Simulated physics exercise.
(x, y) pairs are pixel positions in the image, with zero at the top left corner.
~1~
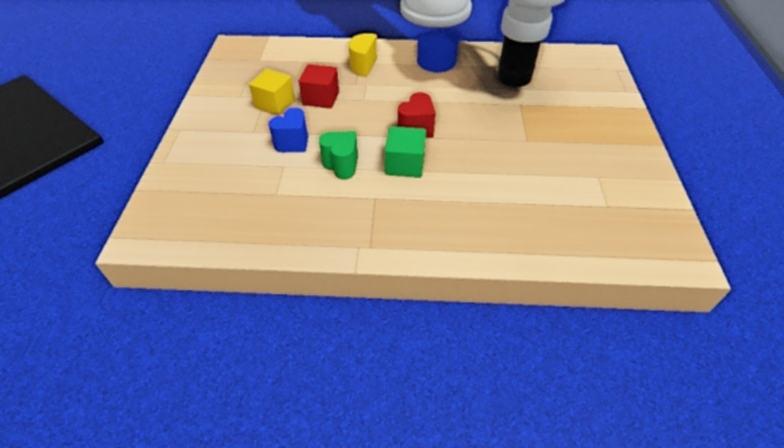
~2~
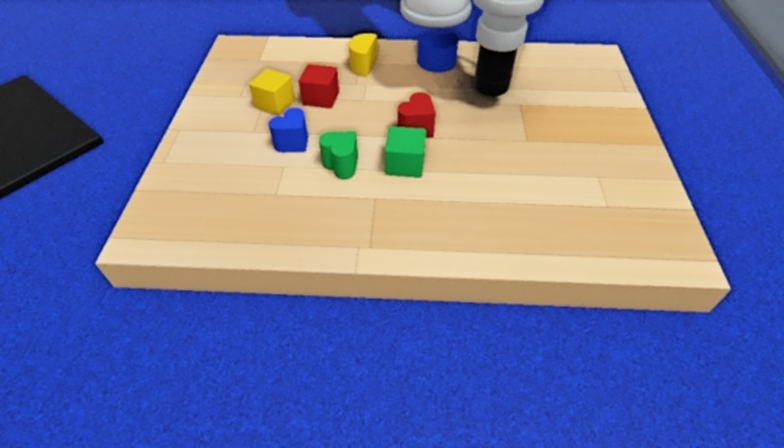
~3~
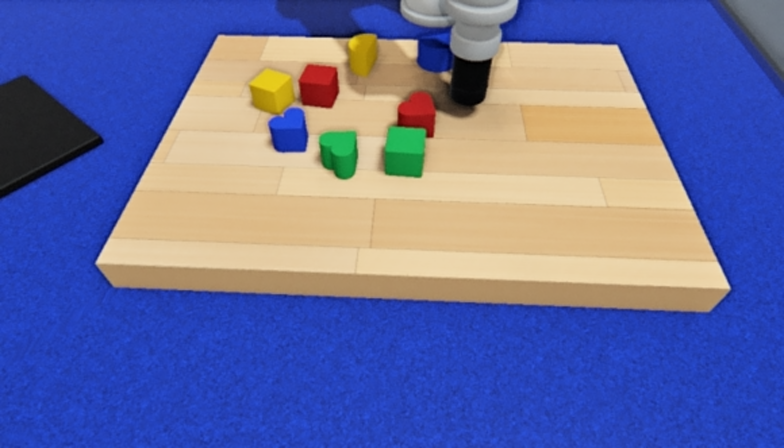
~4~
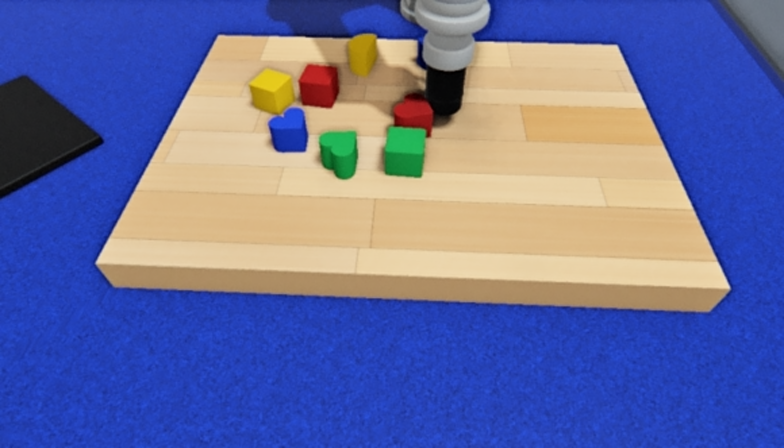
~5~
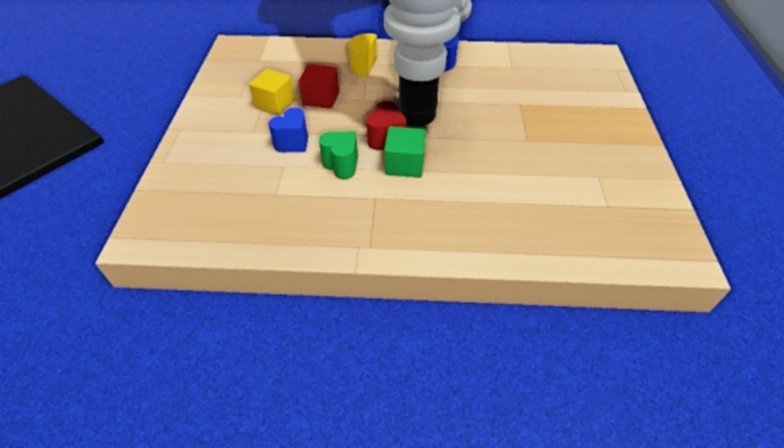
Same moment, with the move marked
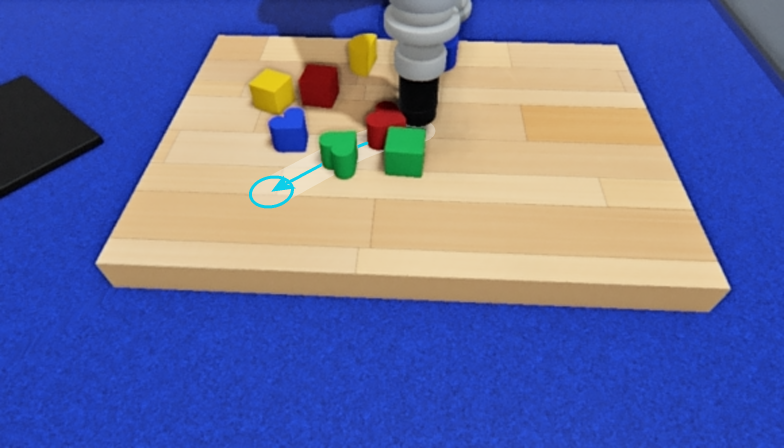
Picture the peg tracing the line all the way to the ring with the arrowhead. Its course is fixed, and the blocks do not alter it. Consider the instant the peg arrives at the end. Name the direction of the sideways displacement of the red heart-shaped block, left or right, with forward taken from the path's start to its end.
Over to the right.
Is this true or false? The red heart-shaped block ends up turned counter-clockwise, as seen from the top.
That is false.
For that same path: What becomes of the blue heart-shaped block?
My prediction: It moves.
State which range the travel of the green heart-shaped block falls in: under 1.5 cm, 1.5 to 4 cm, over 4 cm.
More than 4 cm.
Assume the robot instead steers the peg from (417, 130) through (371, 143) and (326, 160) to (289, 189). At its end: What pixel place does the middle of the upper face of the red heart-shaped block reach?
My estimate: (264, 142).
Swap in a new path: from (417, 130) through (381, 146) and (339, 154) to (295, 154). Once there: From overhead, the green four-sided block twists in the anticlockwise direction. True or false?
It is true.
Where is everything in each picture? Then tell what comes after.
Peg's lower end at (514, 78); blue heart-shaped block at (288, 119); green heart-shaped block at (339, 141); red heart-shaped block at (418, 104); green four-sided block at (406, 139), in the first picture.
Peg at (491, 87); blocks still, in the second picture.
Peg at (468, 96); blocks still, in the third picture.
Peg at (443, 106); red heart-shaped block at (414, 106), in the fourth picture.
Peg at (417, 116); blue heart-shaped block at (288, 119); green heart-shaped block at (339, 141); red heart-shaped block at (386, 114); green four-sided block at (406, 139), in the fifth picture.
Drawn move, from (417, 130) over (367, 143) and (321, 165) to (272, 192).
What follows on the original path. One third of the way, peg at (365, 129); green heart-shaped block at (334, 146); red heart-shaped block at (329, 125).
Two thirds of the way, peg at (317, 152); blue heart-shaped block at (276, 118), turned 45° clockwise; green heart-shaped block at (320, 166), turned 20° anticlockwise; red heart-shaped block at (277, 139), turned 40° clockwise.
At the end, peg at (268, 177); blue heart-shaped block at (275, 119), turned 55° clockwise; green heart-shaped block at (316, 172), turned 40° anticlockwise; red heart-shaped block at (255, 142), turned 70° clockwise; green four-sided block still.
